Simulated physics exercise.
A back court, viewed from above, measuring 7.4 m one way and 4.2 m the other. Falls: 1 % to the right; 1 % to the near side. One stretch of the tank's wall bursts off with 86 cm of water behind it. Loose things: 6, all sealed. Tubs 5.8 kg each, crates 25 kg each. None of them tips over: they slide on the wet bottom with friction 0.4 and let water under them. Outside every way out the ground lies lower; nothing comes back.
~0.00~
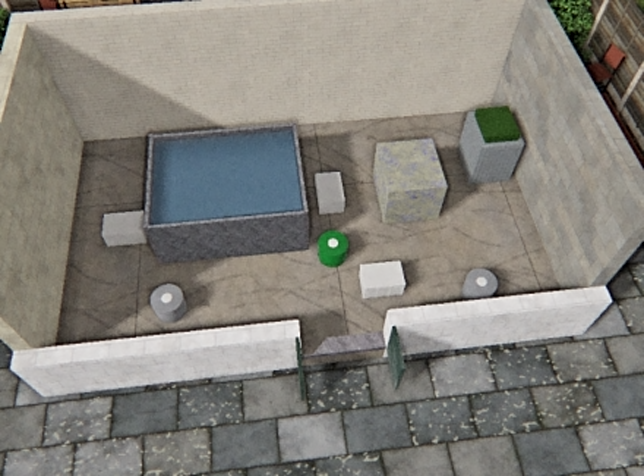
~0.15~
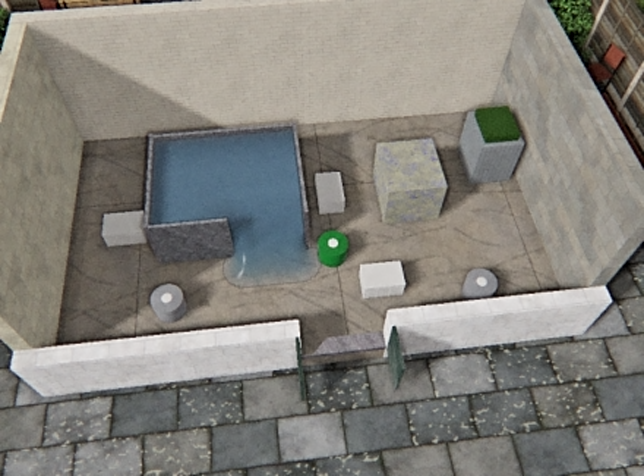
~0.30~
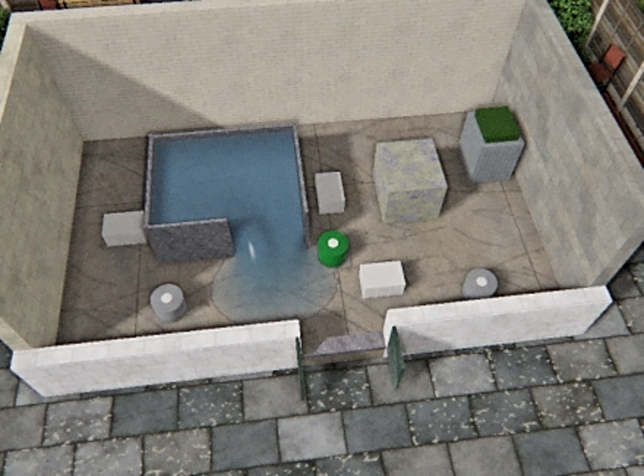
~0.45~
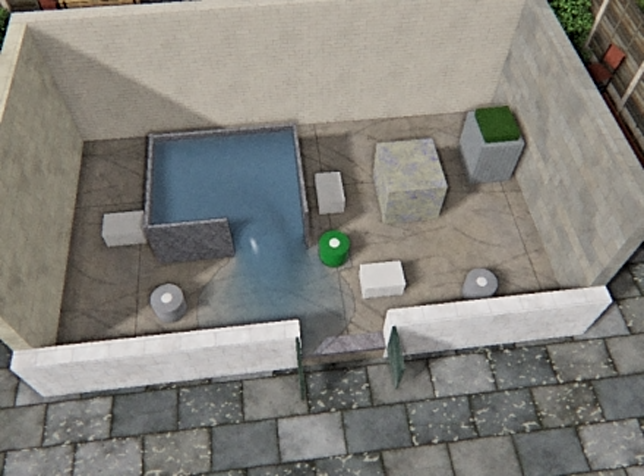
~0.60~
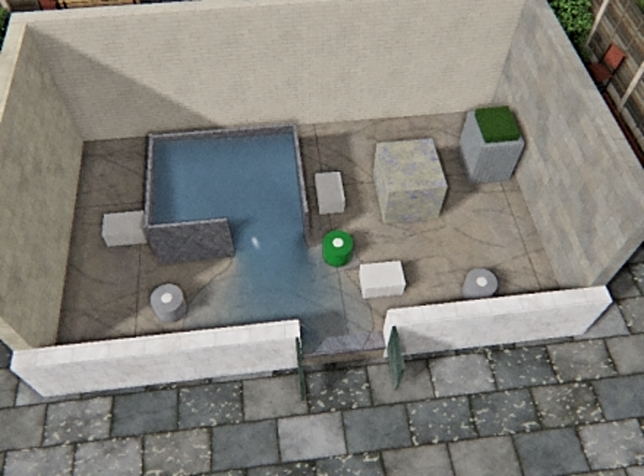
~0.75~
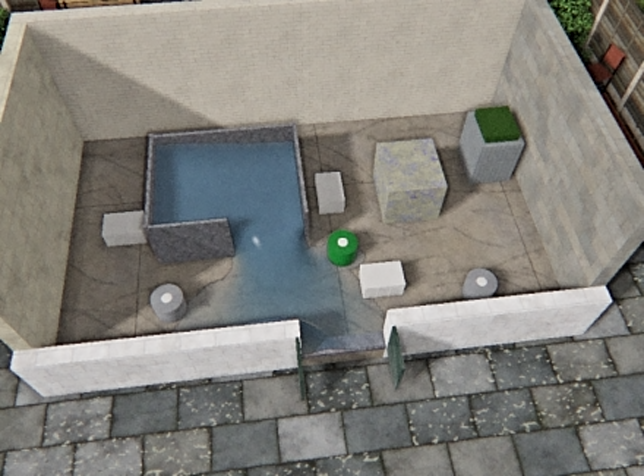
In a walled back court seen from above, part of a raised tank's front wall gave way, and water spread across the paving to the gateway, nudging the green tub slightly to the right.
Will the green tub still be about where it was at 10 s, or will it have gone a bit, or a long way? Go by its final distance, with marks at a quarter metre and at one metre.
Modestly displaced.
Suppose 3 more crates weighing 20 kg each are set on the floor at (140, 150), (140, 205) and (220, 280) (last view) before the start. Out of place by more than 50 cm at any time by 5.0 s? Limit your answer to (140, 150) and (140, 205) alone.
As asked, in order: Clear of the mark; clear of the mark.
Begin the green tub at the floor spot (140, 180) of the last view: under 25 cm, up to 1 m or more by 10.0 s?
Outcome: It is taken a long way.
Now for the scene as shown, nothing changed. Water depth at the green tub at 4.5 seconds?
1 cm, roughly.
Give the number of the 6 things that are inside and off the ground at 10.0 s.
The count is 2.
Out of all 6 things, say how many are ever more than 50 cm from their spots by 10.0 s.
5.
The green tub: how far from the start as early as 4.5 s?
About 60 cm out of place.
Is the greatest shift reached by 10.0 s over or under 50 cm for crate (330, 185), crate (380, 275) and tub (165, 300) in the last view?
Well, going one by one, it's not that far, too far and too far.
After 2.0 s the green tub is near (371, 238), 0.6 m from its start, aground; 0 of 6 are out; 1 afloat.
After 4.5 s the green tub is near (371, 238), 0.6 m from its start, aground; 0 of 6 are out; 1 afloat.
After 7.0 s the green tub is near (371, 238), 0.6 m from its start, aground; 0 of 6 are out; 2 afloat.
After 10.0 s the green tub is near (371, 238), 0.6 m from its start, aground; 0 of 6 are out; 2 afloat.
